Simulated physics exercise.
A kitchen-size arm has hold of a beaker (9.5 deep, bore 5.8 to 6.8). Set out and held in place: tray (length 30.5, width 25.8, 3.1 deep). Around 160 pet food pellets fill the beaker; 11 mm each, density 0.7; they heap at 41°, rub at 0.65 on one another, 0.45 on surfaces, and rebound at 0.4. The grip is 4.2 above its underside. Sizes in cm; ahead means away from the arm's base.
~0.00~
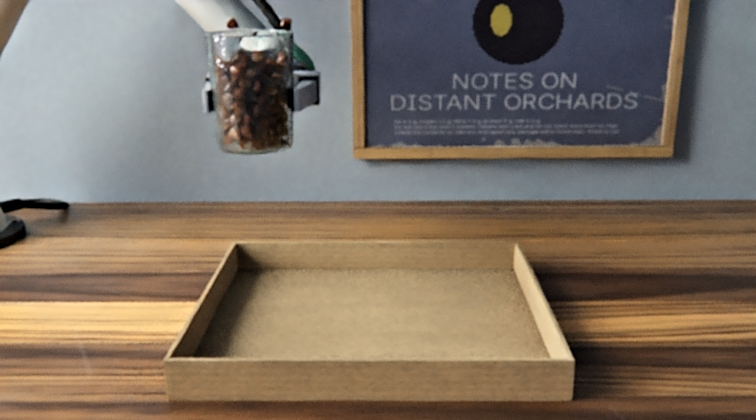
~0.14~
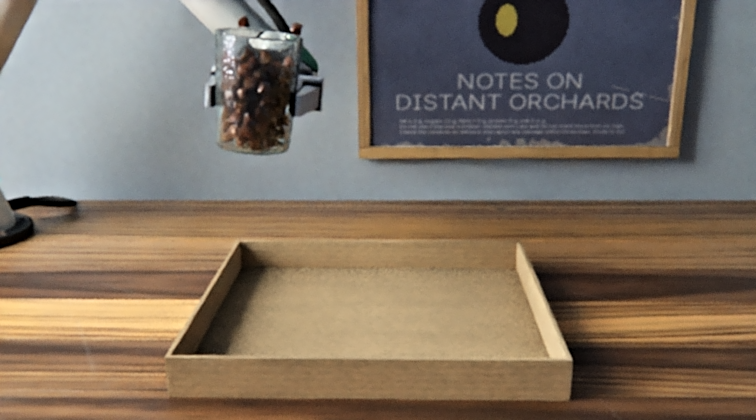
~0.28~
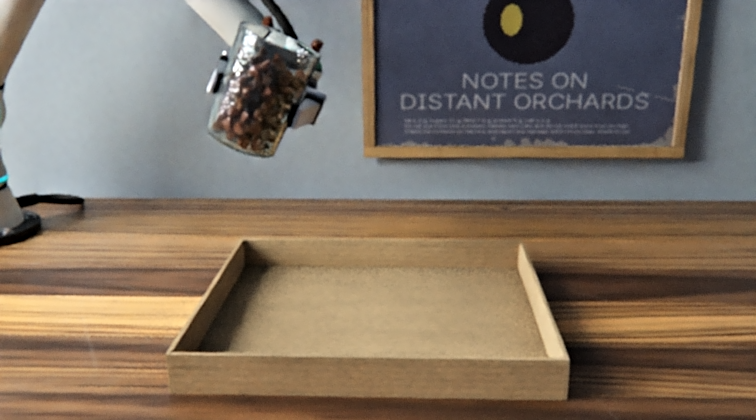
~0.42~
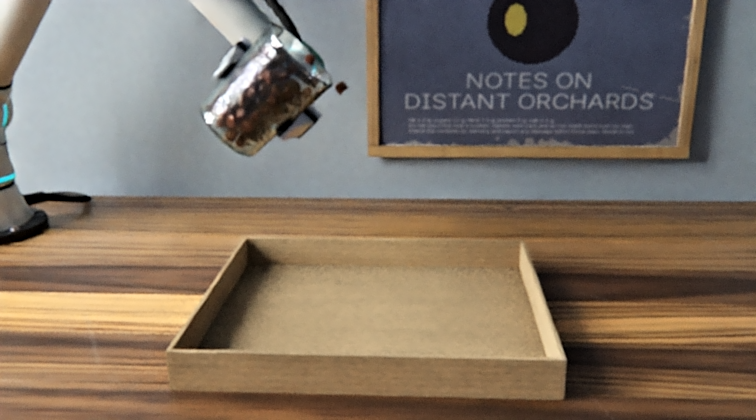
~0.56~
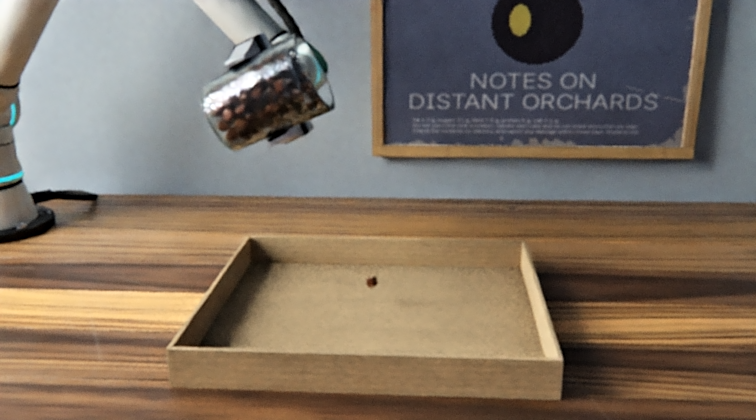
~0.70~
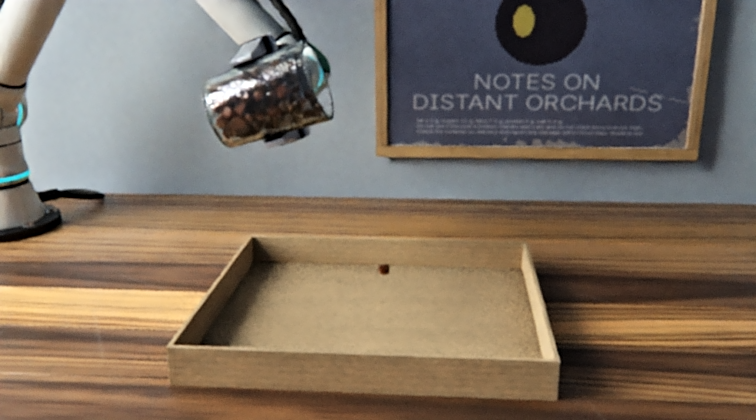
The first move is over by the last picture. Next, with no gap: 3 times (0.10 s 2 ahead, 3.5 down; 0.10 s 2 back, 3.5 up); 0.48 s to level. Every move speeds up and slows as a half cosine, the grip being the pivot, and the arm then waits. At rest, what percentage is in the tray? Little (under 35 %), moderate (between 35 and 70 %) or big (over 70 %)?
In the tray the share is little, under 35 %.
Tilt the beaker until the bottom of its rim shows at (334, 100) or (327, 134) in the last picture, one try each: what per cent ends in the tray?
About 5 and 25 per cent.
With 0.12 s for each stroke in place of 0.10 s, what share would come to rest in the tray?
It would be near 5 per cent.
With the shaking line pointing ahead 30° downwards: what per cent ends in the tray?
Some 20 per cent.
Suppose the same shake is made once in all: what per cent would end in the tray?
In that case some 5 per cent.
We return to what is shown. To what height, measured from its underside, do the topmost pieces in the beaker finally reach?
About 9.0 cm.
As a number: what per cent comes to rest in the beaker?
Some 90 per cent.
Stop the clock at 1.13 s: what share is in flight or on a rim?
About 1 per cent.
After 1.13 s, tilted 71° forward, highest piece 24 above the table; 147 in the beaker, 7 in the tray, 2 in flight or on a rim.
After 1.56 s, tilted 30° forward, highest piece 24 above the table; 142 in the beaker, 14 in the tray.
After 1.98 s, level, highest piece 26 above the table; 142 in the beaker, 14 in the tray.
After 3.03 s, level, highest piece 26 above the table; 142 in the beaker, 14 in the tray.
In the end, 142 in the beaker, 14 in the tray. That is 9 % in the tray.
